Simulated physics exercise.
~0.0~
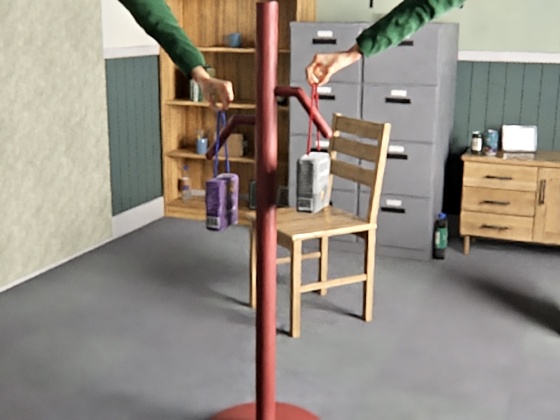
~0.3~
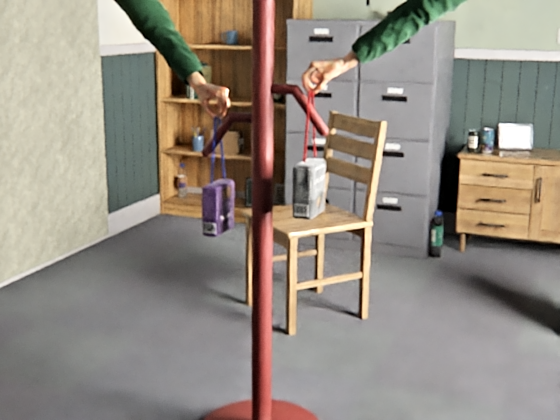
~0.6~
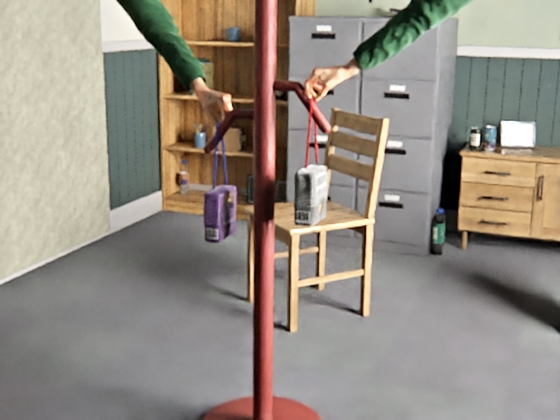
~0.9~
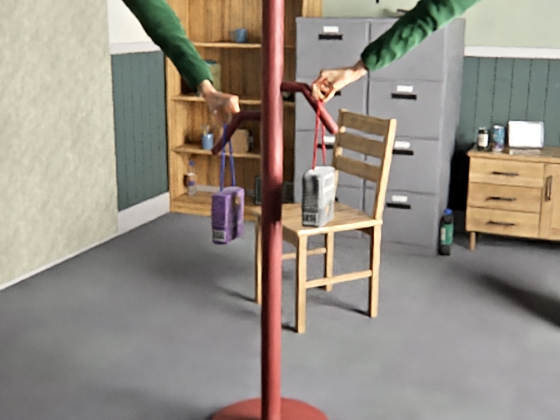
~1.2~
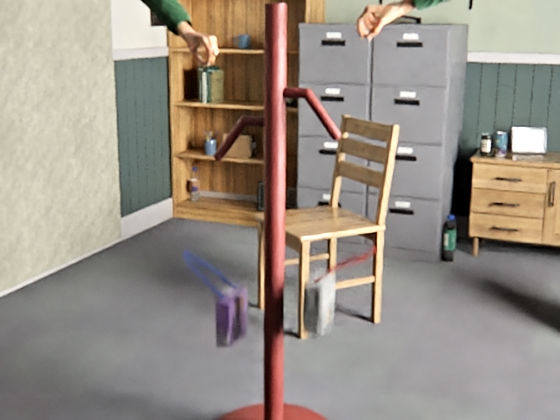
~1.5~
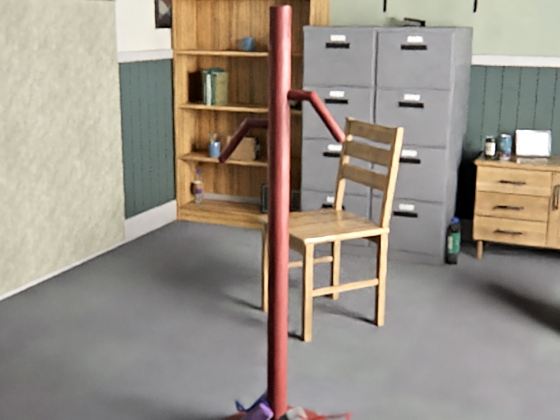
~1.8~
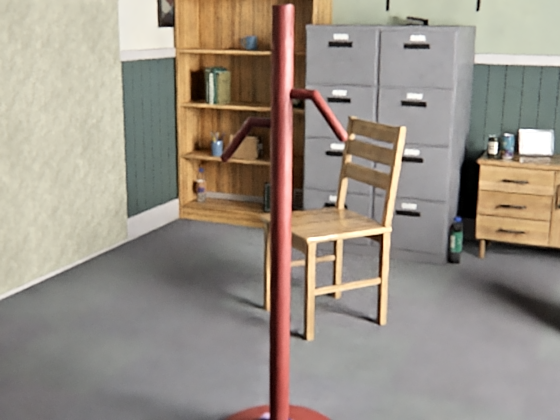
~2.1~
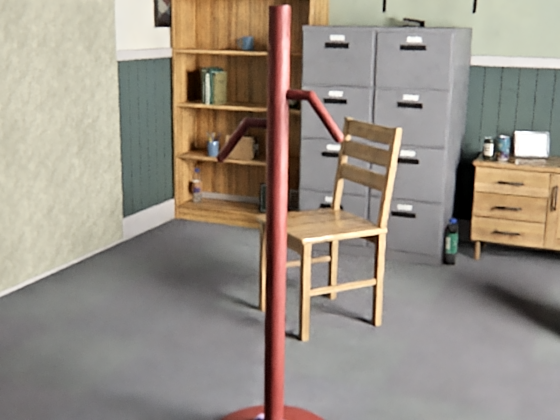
Two green-sleeved hands held a purple pouch and a grey pouch by their cords beside the pegs of a red stand, lowered them slightly, then let go and drew back, and both pouches dropped to the floor by the base.
